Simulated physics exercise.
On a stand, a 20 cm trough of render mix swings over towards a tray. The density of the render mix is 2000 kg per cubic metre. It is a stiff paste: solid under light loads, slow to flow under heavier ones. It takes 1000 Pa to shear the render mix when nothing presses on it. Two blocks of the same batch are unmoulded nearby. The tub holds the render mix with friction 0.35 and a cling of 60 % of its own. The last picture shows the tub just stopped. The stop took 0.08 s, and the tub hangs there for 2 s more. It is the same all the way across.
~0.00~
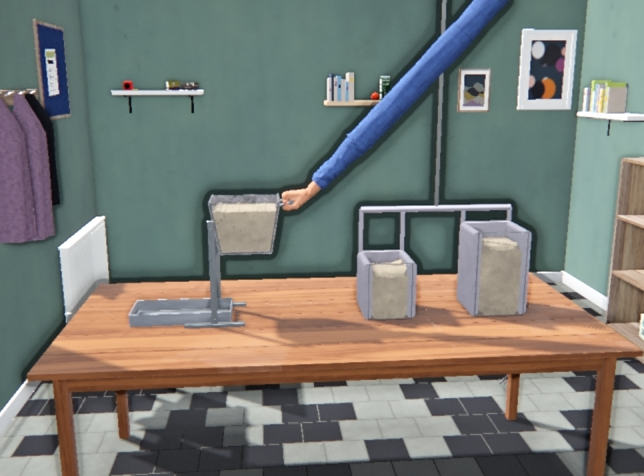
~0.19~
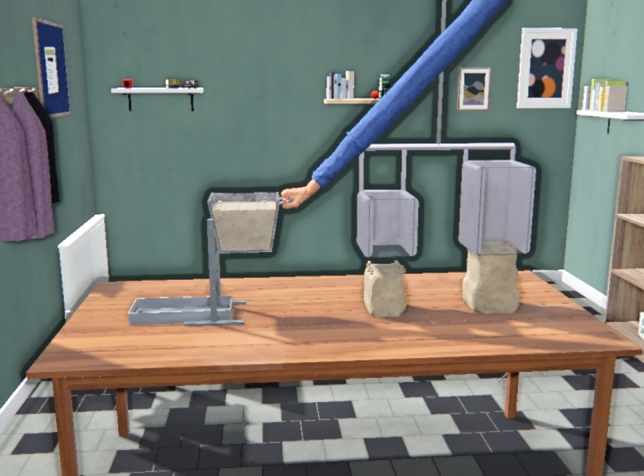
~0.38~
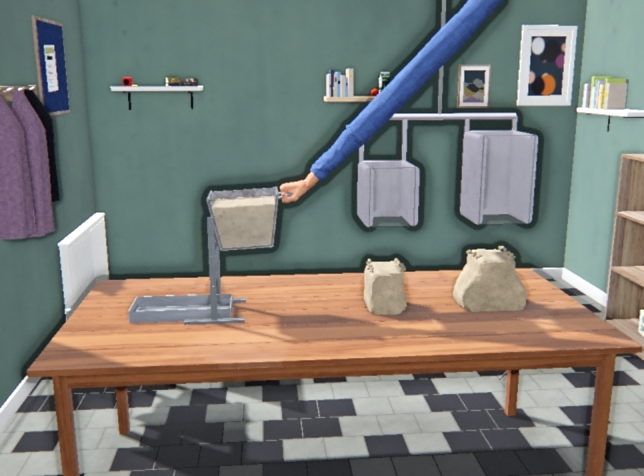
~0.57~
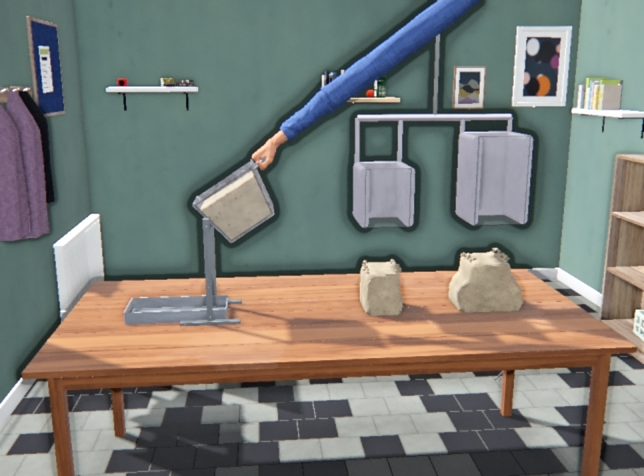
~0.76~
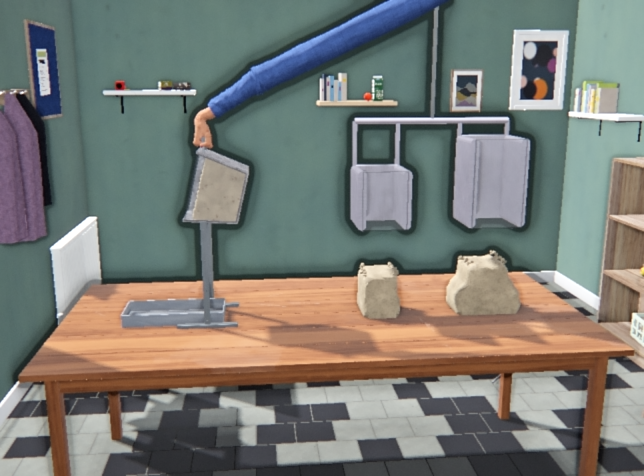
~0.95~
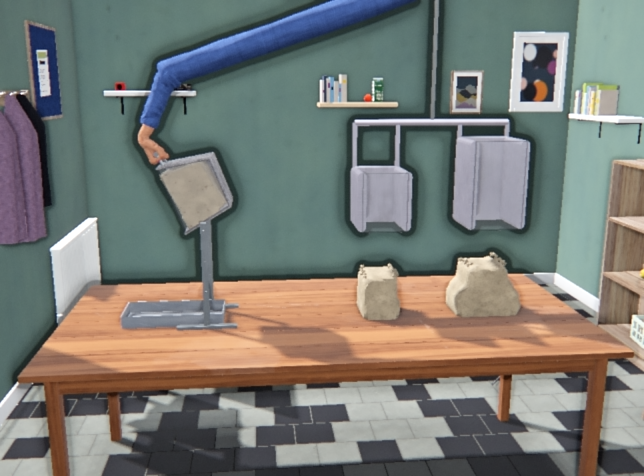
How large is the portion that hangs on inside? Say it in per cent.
About 0 %.
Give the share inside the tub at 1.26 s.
Some 0 per cent.
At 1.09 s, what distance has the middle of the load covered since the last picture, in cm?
Some 11 cm.
After 1.09 s, the tub is at 111 degrees and holds 47 %.
After 1.26 s, the tub is at 111 degrees and holds 0 %.
After 1.43 s, the tub is at 111 degrees and holds 0 %.
After 1.60 s, the tub is at 111 degrees and holds 0 %.
After 2.95 s, the tub is at 111 degrees and holds 0 %.
